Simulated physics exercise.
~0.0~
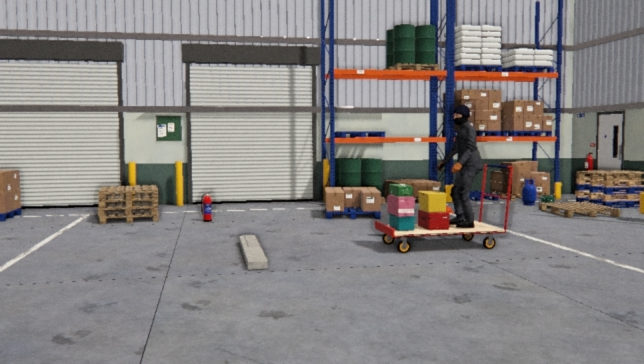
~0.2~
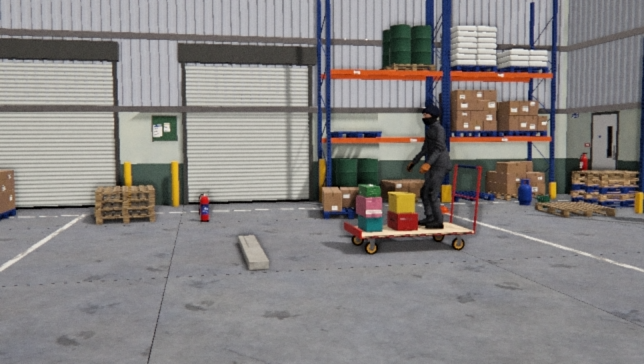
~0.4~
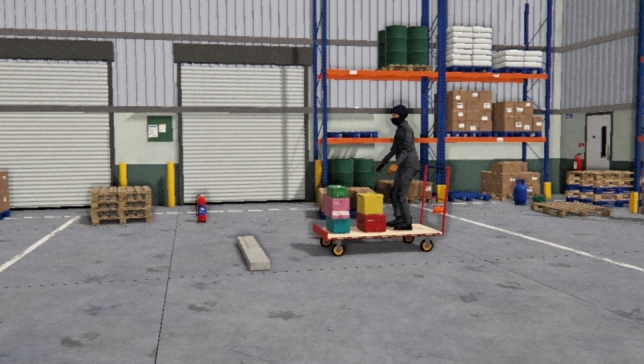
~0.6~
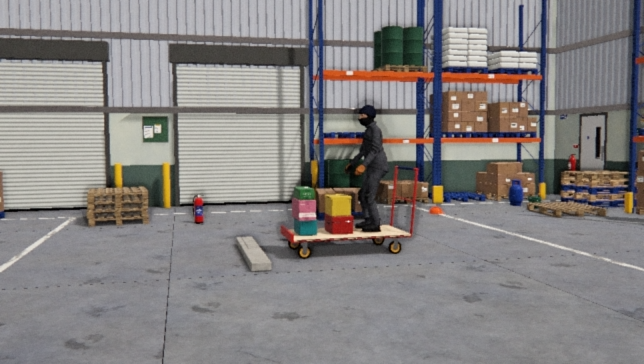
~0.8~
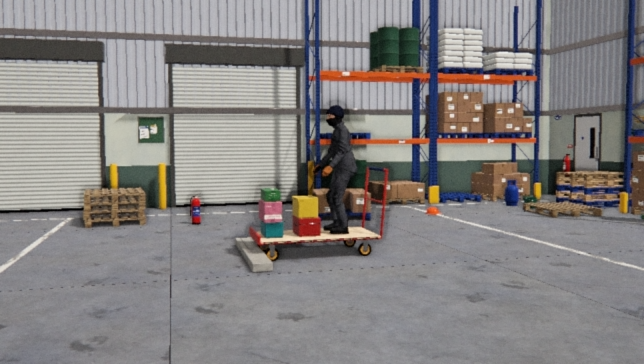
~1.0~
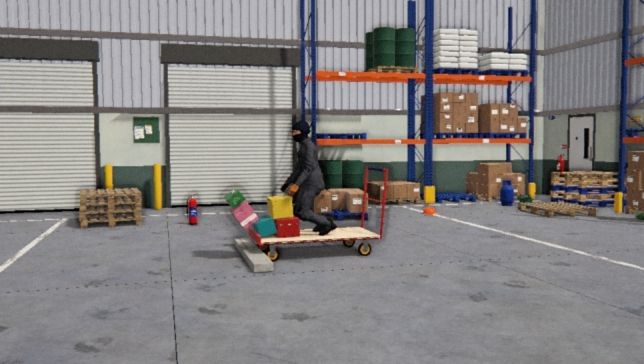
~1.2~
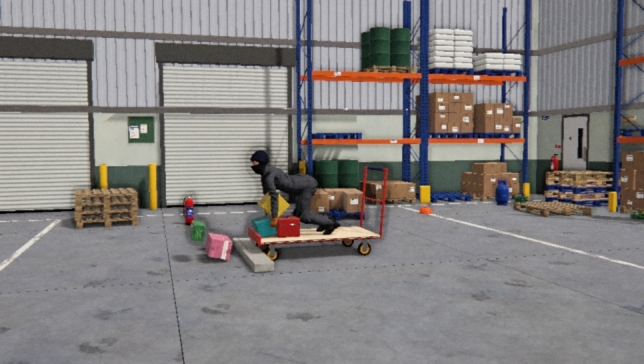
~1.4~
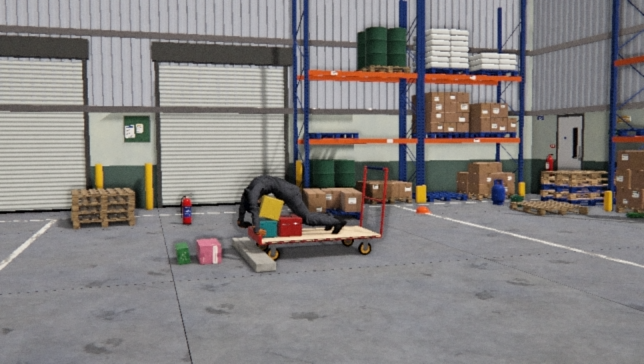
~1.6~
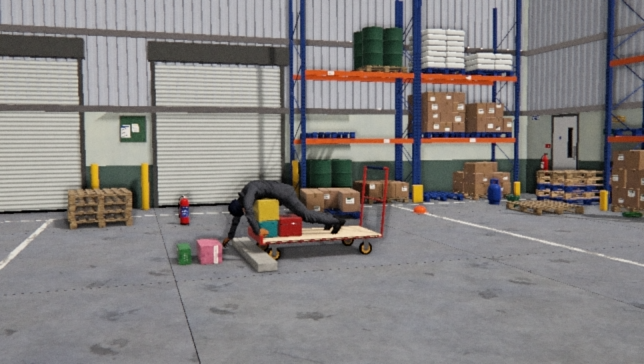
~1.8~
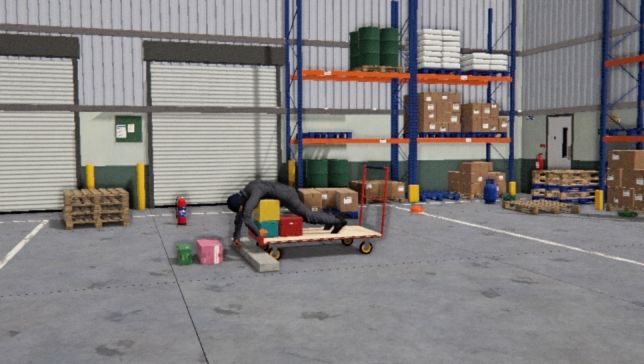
A flat trolley carrying stacked colourful boxes and a standing rider in black rolls left across a warehouse floor and stops against a low kerb; pink and green boxes tumble off the front, while the rider folds forward over the remaining boxes and lies draped there, arms hanging down.
